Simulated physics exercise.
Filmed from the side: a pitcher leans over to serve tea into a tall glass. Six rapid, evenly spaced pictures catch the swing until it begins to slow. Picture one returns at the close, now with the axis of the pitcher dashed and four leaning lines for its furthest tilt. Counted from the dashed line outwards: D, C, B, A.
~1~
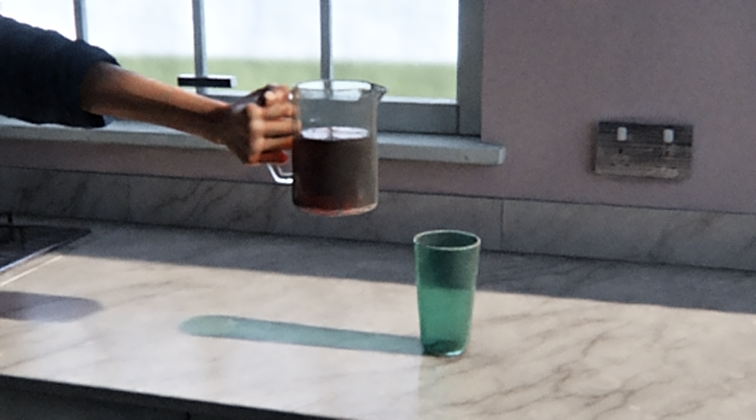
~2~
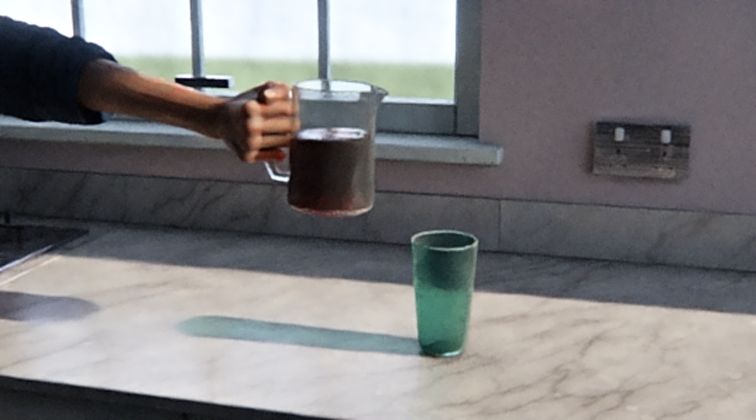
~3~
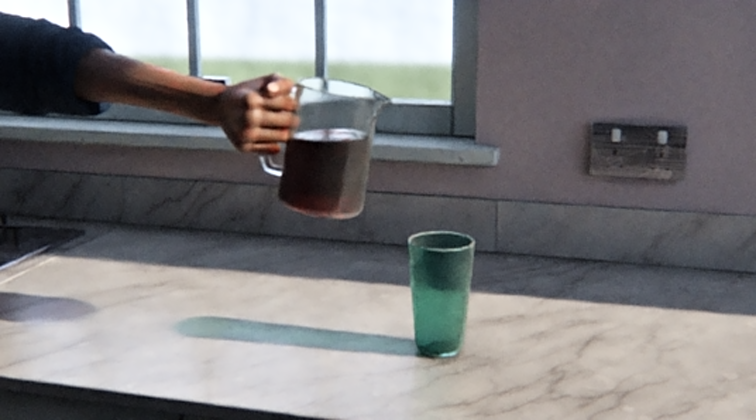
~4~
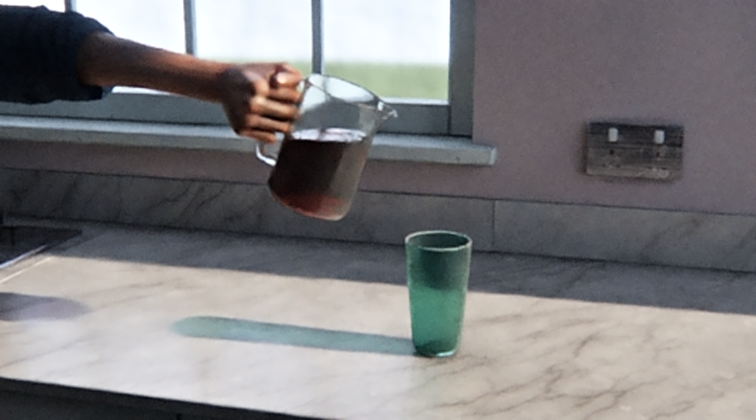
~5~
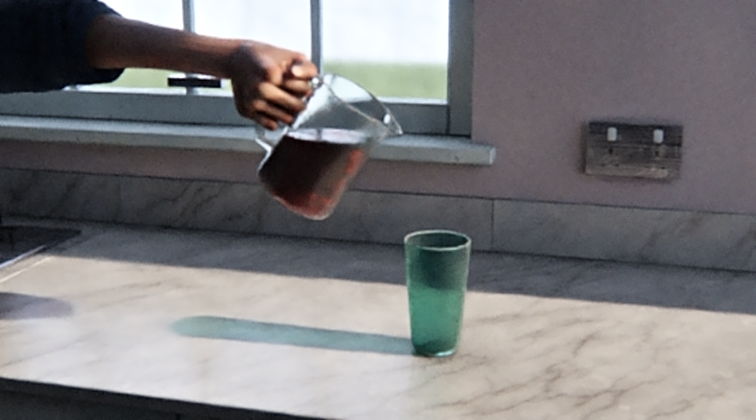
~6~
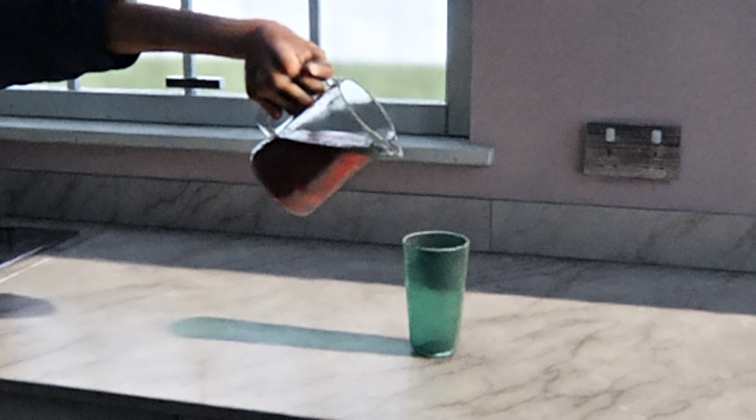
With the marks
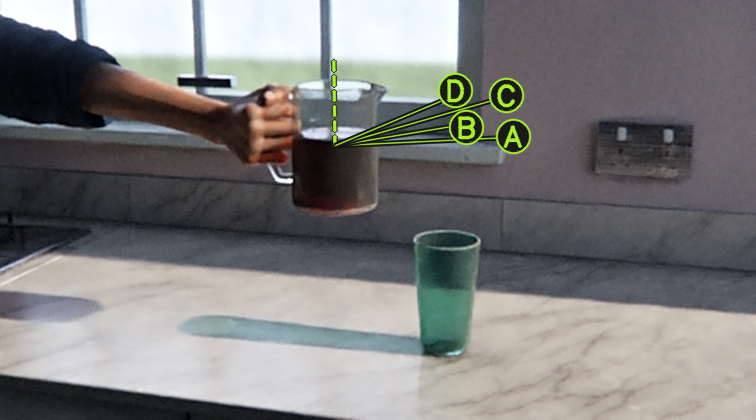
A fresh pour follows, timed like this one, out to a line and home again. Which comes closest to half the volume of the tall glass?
The best line is C.
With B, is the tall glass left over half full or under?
Over half.
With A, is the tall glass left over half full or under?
Over.
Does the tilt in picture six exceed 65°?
No.
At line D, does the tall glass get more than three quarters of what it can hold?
No.
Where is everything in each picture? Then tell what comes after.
Upright, lip at (387, 89); rim of the tall glass round (447, 239); nothing has left yet.
Tipped about 3°, lip at (387, 93); nothing has left yet.
Tipped about 10°, lip at (391, 101); nothing has left yet.
Tipped about 21°, lip at (396, 115); nothing has left yet.
Tipped about 35°, lip at (401, 133); nothing has left yet.
Tipped about 49°, lip at (400, 154); nothing has left yet.
On the marked copy, A at (496, 138); B at (448, 127); C at (489, 101); D at (440, 101).
If A is chosen, the tall glass ends with about 81 % of what it can hold; 7 % of the tea is spilt.
If B is chosen, the tall glass ends with about 70 % of what it can hold.
If C is chosen, the tall glass ends with about 50 % of what it can hold.
If D is chosen, the tall glass ends with about 32 % of what it can hold.
